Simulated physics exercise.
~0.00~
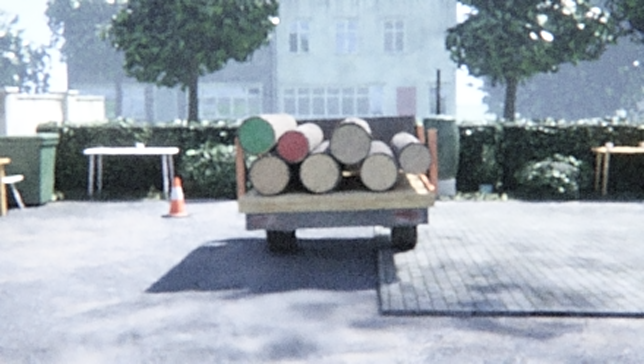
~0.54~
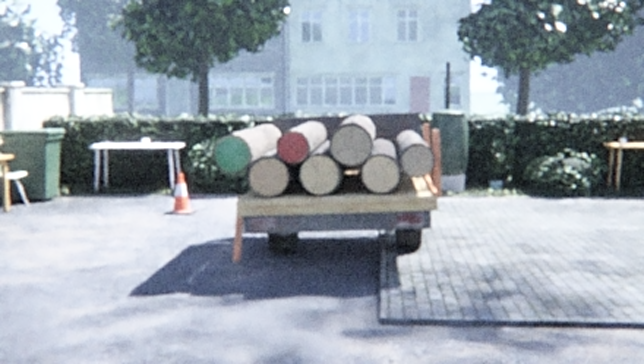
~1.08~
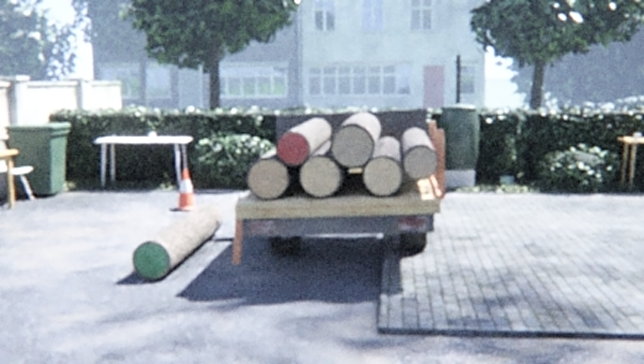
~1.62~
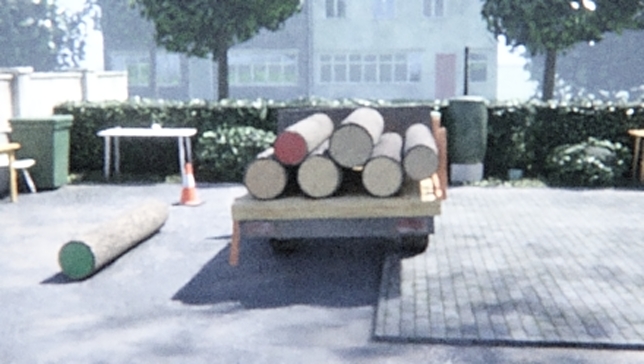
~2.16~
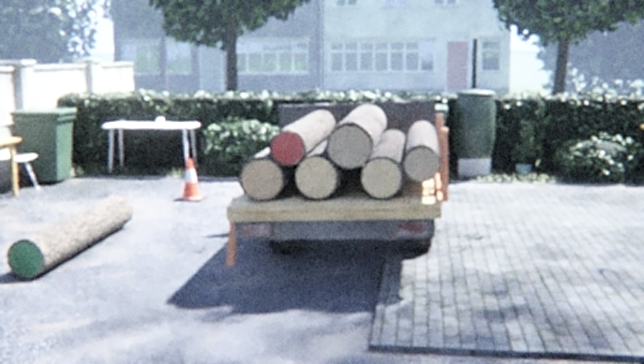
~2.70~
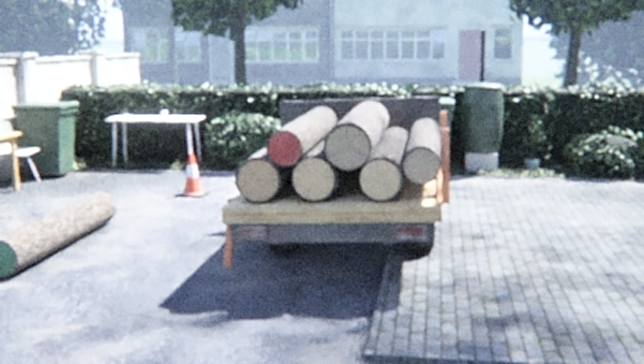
A green-ended log rolled off the left side of a parked trailer after the posts there swung down, dropped to the ground and kept rolling left, while the red-ended log and the others stayed stacked on the deck.
